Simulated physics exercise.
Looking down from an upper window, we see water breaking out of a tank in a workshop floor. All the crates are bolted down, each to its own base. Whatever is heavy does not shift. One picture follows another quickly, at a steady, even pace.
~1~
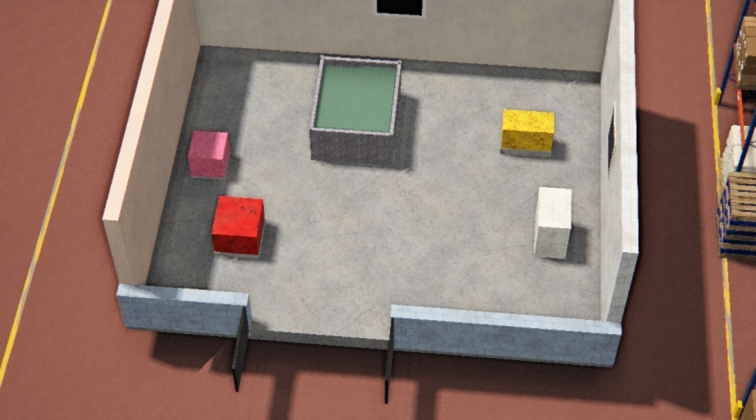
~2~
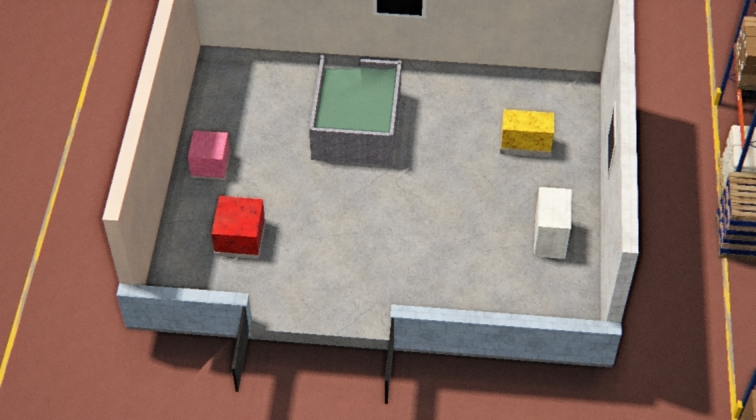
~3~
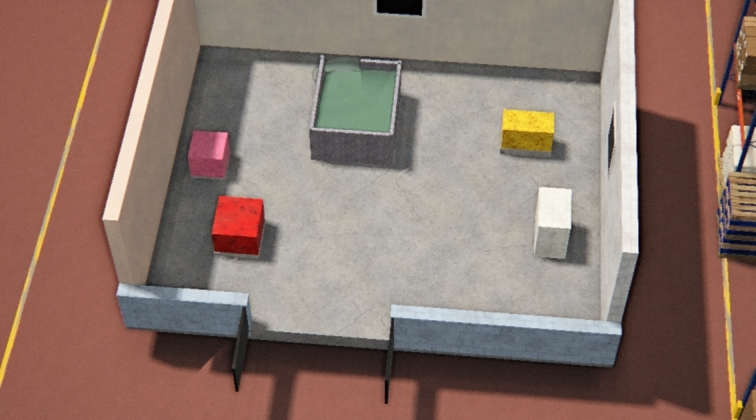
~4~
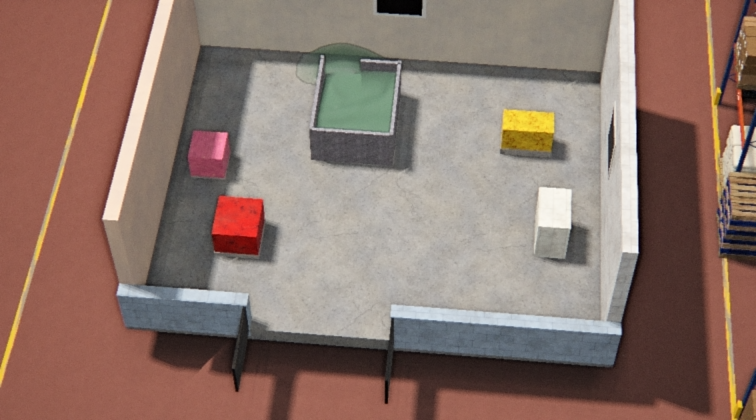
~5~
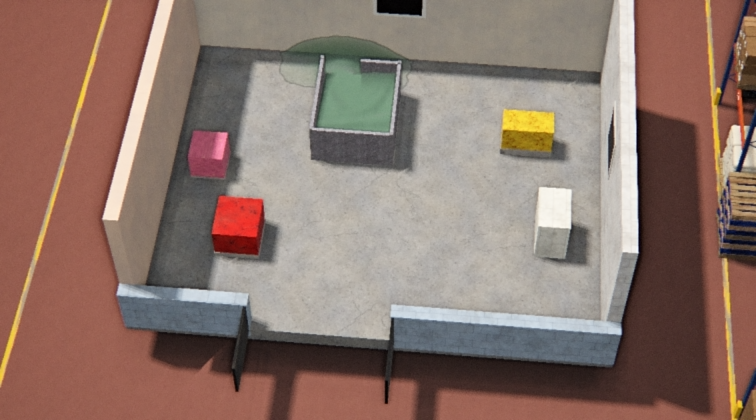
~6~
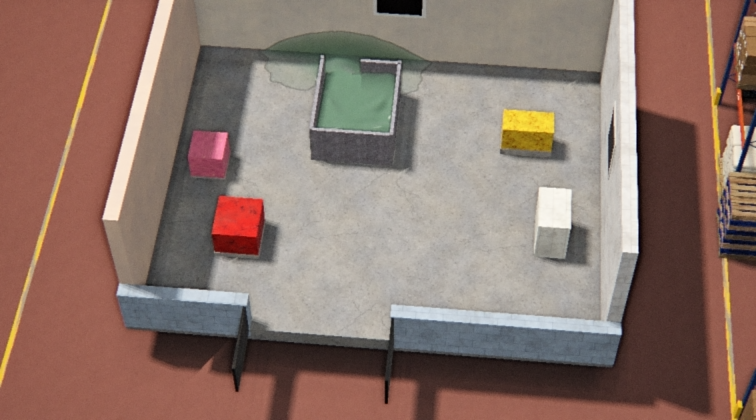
The footage shows a walled workshop floor with pink, red, yellow and white blocks around a tank of greenish water; a gap appears in the tank's far side, and water pours out, spreading in a widening pool behind it.
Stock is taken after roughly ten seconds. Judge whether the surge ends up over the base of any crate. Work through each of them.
The yellow crate keeps dry. The red crate keeps dry. The pink crate gets wet.
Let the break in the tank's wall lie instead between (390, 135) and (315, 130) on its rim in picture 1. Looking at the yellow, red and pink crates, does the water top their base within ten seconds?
Going through them, the yellow is never reached, the red gets reached and the pink gets reached.
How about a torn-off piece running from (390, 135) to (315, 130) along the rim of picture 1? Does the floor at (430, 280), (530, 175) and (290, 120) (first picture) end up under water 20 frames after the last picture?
Soaked / unwetted / unwetted.
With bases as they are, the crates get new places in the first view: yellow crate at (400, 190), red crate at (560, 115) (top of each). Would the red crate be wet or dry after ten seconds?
The red crate crate gets flooded.
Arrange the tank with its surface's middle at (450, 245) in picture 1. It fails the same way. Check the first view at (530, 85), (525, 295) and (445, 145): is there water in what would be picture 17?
Results in order - swamped, left untouched, swamped.
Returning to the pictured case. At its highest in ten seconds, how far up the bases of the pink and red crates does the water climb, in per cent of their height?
480 and 50 per cent, in that order.
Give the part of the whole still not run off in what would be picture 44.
About 100 %.
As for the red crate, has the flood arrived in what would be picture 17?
Red: Dry.
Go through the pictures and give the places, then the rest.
The first frame shows still water in the water tank at (356, 98).
In the second frame, the front is at a hidden place, out from the gap on the water tank's far side.
In the third frame, water pours out on the water tank's far side and has run to (357, 60).
In the fourth frame, the front is at (309, 54), out from the gap on the water tank's far side.
In the fifth frame, the front is at (285, 53), out from the gap on the water tank's far side.
In the sixth frame, the front is at (264, 51), out from the gap on the water tank's far side.
A moment on, water covers 15 % of the floor; the yellow crate not reached, the red crate not reached, the pink crate not reached.
Next, water covers 30 % of the floor; the yellow crate water round its plinth, the red crate not reached, the pink crate water round its plinth.
Then, water covers 40 % of the floor; the yellow crate water round its plinth, the red crate not reached, the pink crate water round its plinth.
Later, water covers 65 % of the floor; the yellow crate water round its plinth, the red crate water round its plinth, the pink crate water round its plinth.
In the end, water covers 90 % of the floor; the yellow crate stayed above the water, the red crate stayed above the water, the pink crate was topped.
